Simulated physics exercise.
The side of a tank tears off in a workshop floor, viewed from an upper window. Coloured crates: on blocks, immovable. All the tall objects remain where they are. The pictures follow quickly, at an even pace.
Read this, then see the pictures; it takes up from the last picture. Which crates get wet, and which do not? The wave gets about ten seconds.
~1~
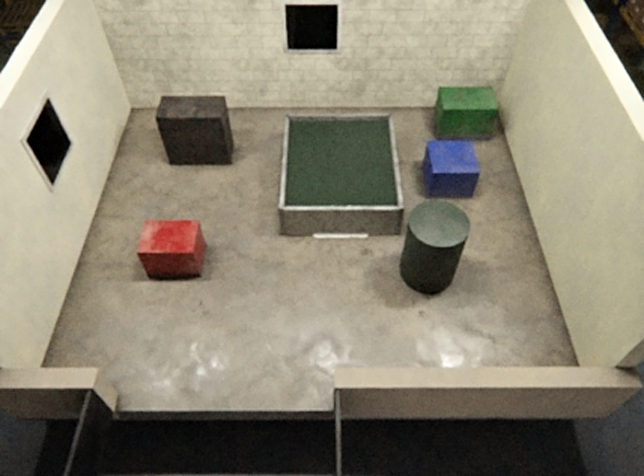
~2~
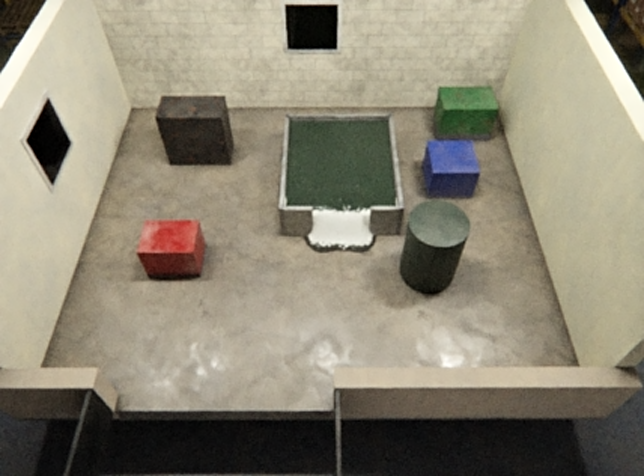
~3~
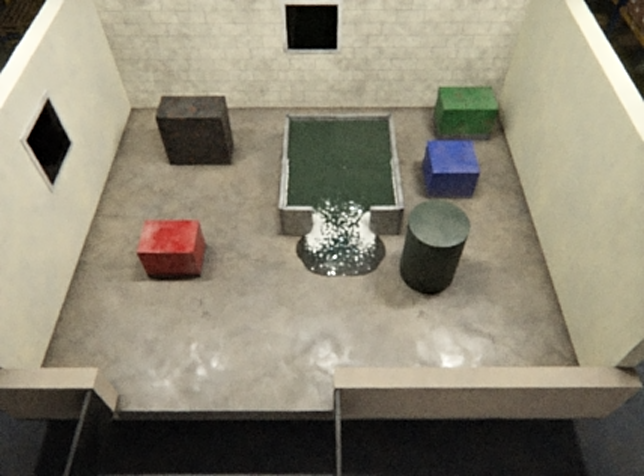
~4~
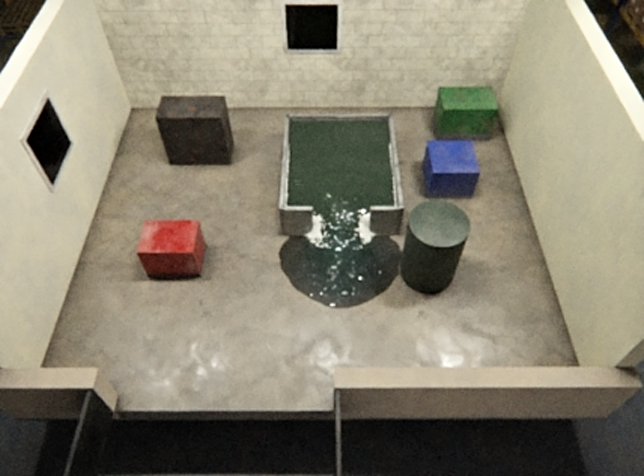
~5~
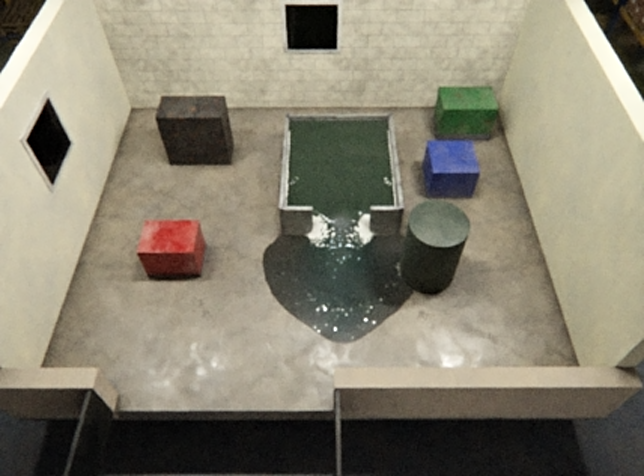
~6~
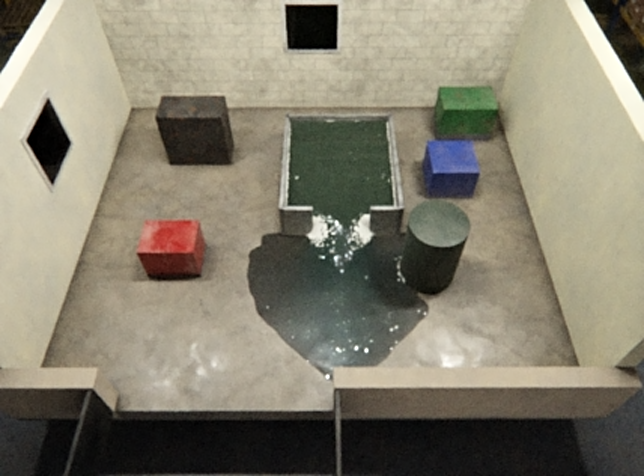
Crate by crate: The red crate does not, the blue crate does, the green crate does not.
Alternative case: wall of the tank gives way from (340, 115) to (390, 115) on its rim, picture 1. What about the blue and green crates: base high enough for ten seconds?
In short: Blue crate gets drenched; green crate gets drenched.
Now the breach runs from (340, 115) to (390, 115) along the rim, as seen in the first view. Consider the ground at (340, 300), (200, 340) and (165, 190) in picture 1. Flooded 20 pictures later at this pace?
Spot one: Spared by the leak. Spot two: Spared by the leak. Spot three: Spared by the leak.
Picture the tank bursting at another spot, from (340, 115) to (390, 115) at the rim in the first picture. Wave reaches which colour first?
The green one comes first.
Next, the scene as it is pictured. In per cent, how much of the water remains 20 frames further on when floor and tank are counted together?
Close to 82 %.
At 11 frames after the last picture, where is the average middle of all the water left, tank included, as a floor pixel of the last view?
I would point to (348, 230).
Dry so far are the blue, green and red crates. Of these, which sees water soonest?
I reckon it's the red crate.
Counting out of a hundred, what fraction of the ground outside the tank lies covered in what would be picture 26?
Around 35 percent.
A moment on, water covers 20 % of the floor; the red crate not reached, the blue crate not reached, the green crate not reached.
Next, water covers 30 % of the floor; the red crate water round its plinth, the blue crate not reached, the green crate not reached.
Then, water covers 35 % of the floor; the red crate water round its plinth, the blue crate not reached, the green crate not reached.
Later, water covers 50 % of the floor; the red crate water round its plinth, the blue crate water round its plinth, the green crate water round its plinth.
In the end, water covers 60 % of the floor; the red crate stayed above the water, the blue crate was topped, the green crate stayed above the water.
